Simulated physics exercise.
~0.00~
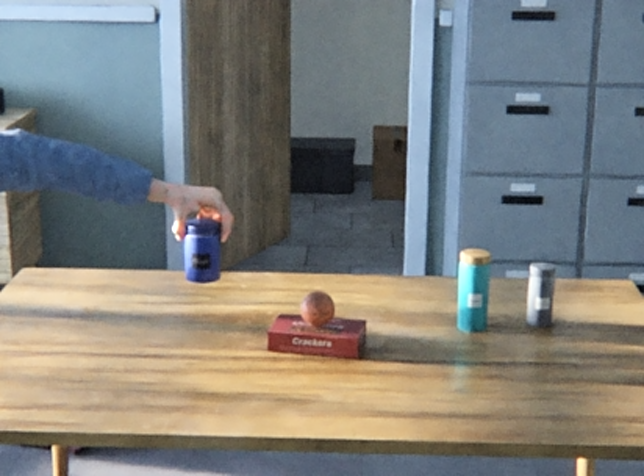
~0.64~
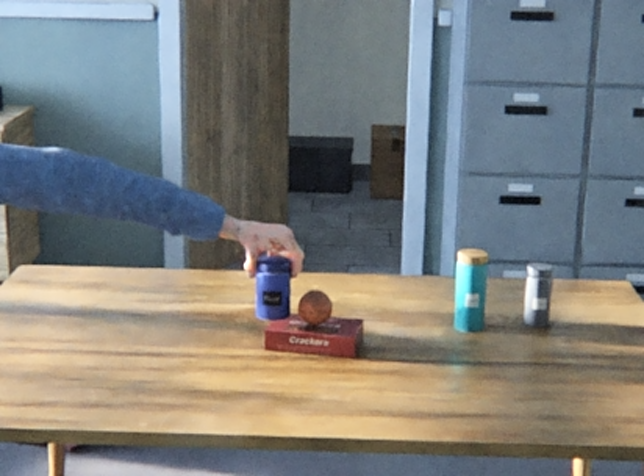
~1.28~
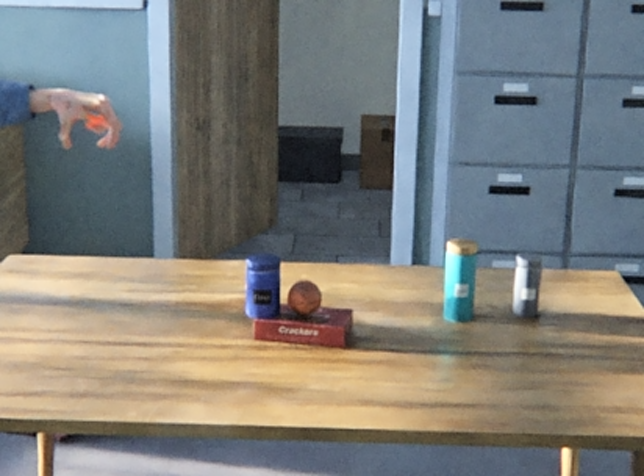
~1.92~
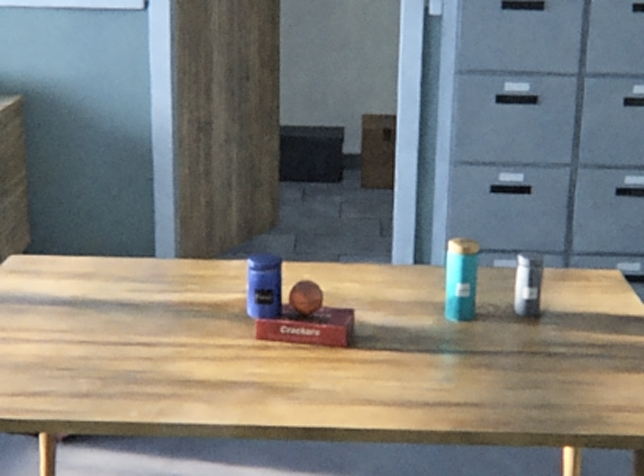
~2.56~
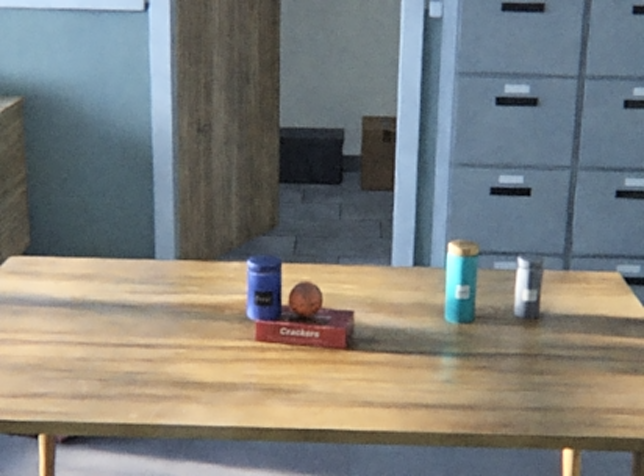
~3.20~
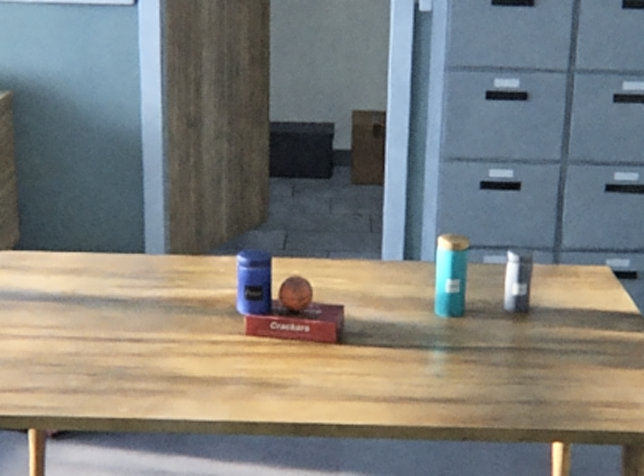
An arm in a blue sleeve reaches in from the left over a wooden table, seen from the front by a slightly swaying camera, with a doorway and grey drawers behind. A red crackers packet lies near the middle with an orange ball on top, while a turquoise jar and a grey shaker stand to the right. The hand carries a blue jar rightward and lowers it upright beside the ball, at the packet's left end. It then lets go and draws back out of view to the left. The blue jar stays upright, and everything remains in place.
